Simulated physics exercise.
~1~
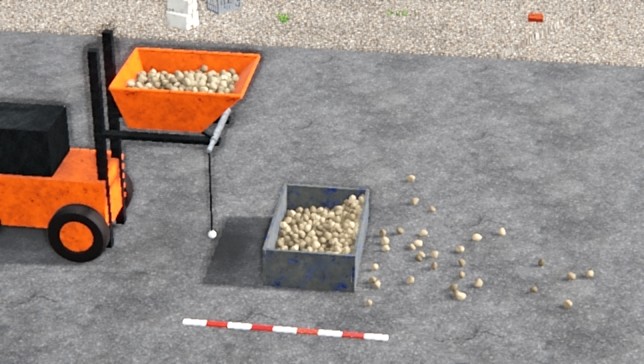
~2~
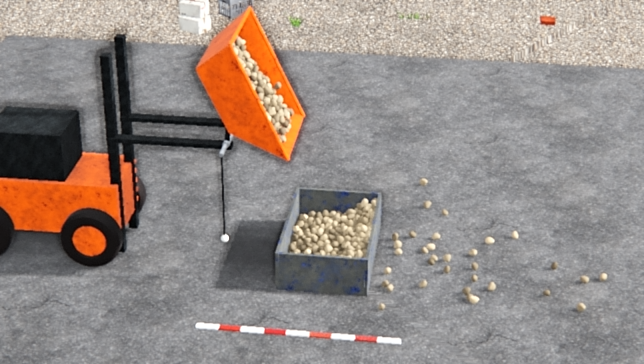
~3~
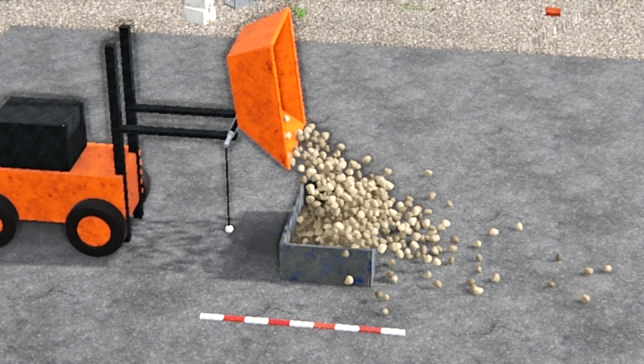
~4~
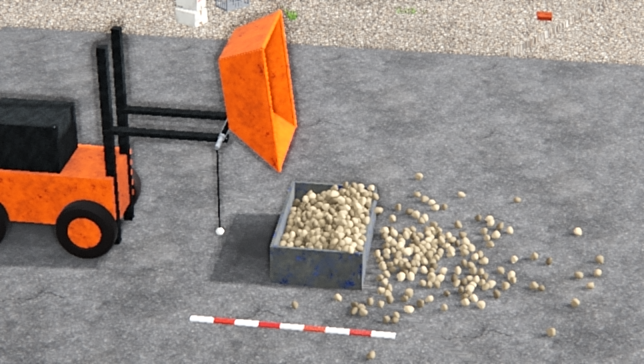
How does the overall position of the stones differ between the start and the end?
At the start the stones are shared between the raised skip, the bin and a loose scatter on the ground. By the end they lie lower and farther right overall, heaped in the bin and spread more thickly over the ground beside it.
